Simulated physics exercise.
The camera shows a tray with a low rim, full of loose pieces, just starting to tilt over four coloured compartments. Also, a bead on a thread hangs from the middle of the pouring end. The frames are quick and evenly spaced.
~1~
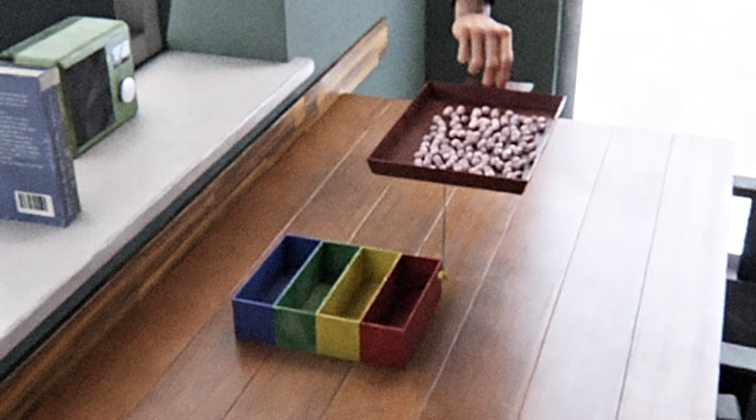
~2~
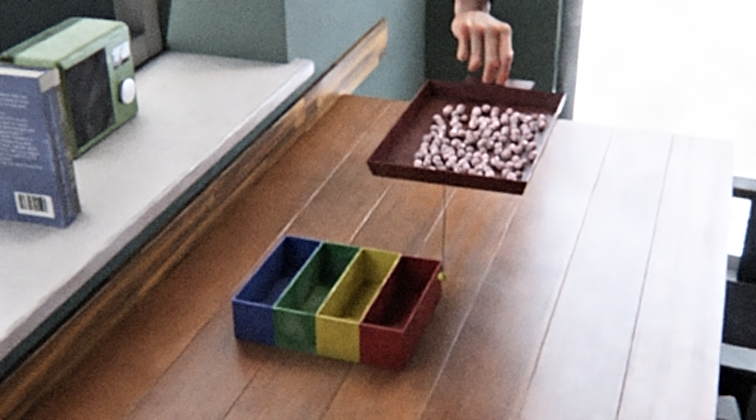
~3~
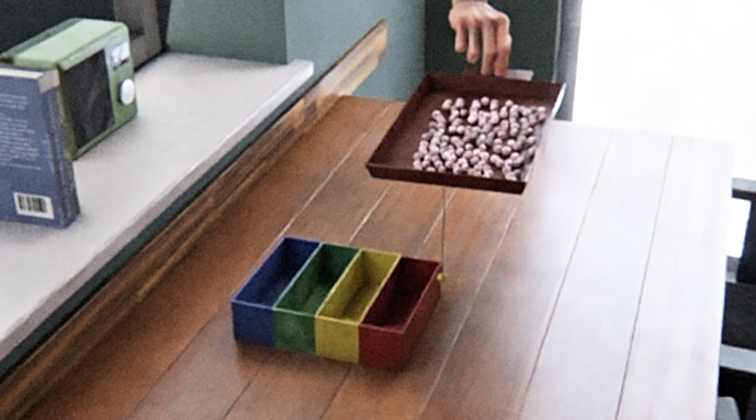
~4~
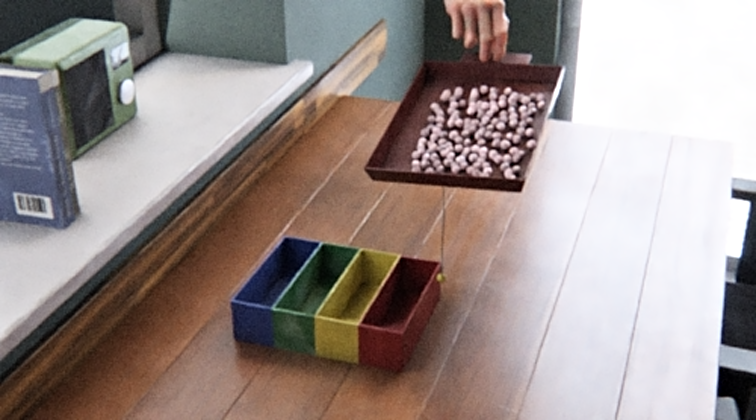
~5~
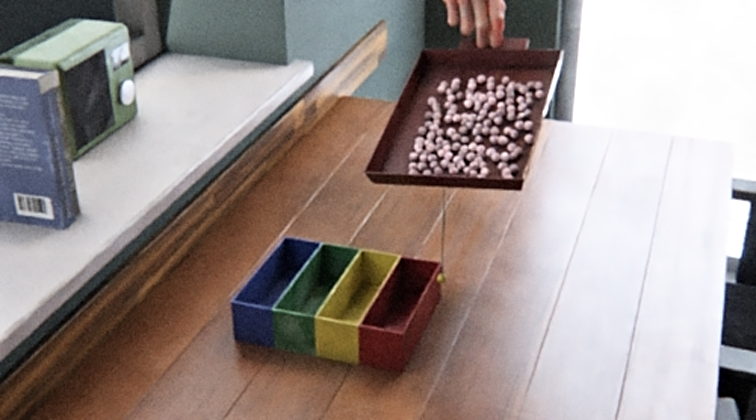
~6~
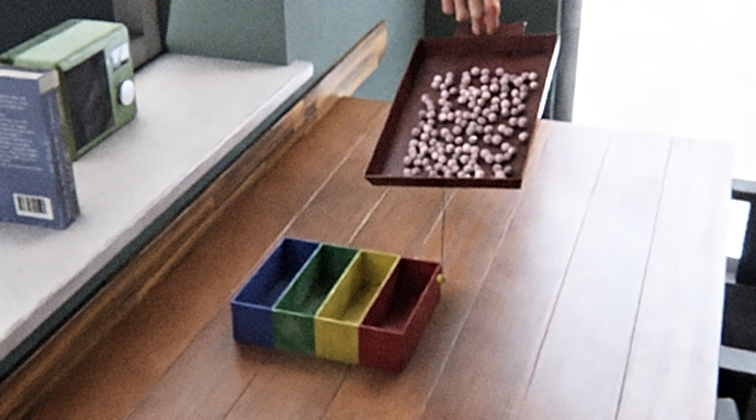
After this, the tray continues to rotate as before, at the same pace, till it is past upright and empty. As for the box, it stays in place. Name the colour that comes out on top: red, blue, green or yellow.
Yellow comes out on top.
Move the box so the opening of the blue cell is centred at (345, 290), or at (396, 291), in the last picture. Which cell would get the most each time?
Attempt 1 - that blue cell; attempt 2 - the blue one.
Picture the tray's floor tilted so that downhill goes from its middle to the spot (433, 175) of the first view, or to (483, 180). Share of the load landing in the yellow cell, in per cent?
You'd get 30 per cent the first time and 0 per cent the second time.
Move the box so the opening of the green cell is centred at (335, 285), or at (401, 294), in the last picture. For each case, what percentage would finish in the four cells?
About 100 per cent, then about 90 per cent.
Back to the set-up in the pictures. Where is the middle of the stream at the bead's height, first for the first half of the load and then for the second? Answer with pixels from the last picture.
Early-half point (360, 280); late-half point (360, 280).
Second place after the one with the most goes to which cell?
The runner-up is the red cell.
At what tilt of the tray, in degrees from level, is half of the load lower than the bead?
Angle: Close to 90°.
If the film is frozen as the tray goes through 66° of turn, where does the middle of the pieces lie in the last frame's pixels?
Look close to (398, 180) in the last picture.
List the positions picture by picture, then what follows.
Corners of the pouring end near (373, 157) and (523, 178), level; middle of the load near (475, 141), sugar pearls; bead on its thread near (443, 276); blue cell near (254, 318); green cell near (295, 326); yellow cell near (338, 334); red cell near (382, 342), in the first frame.
Corners of the pouring end near (372, 159) and (523, 179), level; middle of the load near (475, 140), in the second frame.
Corners of the pouring end near (371, 162) and (522, 179), tipped barely, lowest at the left corner; middle of the load near (474, 137), in the third frame.
Corners of the pouring end near (370, 165) and (520, 177), tipped a little, lowest at the left corner; middle of the load near (473, 130), in the fourth frame.
Corners of the pouring end near (370, 169) and (519, 176), tipped clearly, lowest at the left corner; middle of the load near (470, 126), a little on the move, in the fifth frame.
Corners of the pouring end near (369, 173) and (518, 175), tipped clearly, lowest at the left corner; middle of the load near (464, 124), all but a few on the move; blue cell near (253, 321); green cell near (294, 329); yellow cell near (337, 337); red cell near (380, 345), in the sixth frame.
Shortly afterwards, tray tipped steeply; the bulk on the tray; only a few in the yellow cell; only a few in the green cell; only a few in the red cell; near a quarter falling or outside the box.
Next, tray tipped past a quarter turn; only a few on the tray; near half in the yellow cell; near a quarter in the red cell; only a few in the green cell; only a few in the blue cell; a little falling or outside the box.
Some moments later, tray tipped past a quarter turn; near two thirds in the yellow cell; near a quarter in the red cell; only a few in the green cell; only a few in the blue cell; only a few falling or outside the box.
In the end, tray tipped past a quarter turn; near two thirds in the yellow cell; near a quarter in the red cell; only a few in the green cell; only a few in the blue cell; only a few outside the box.
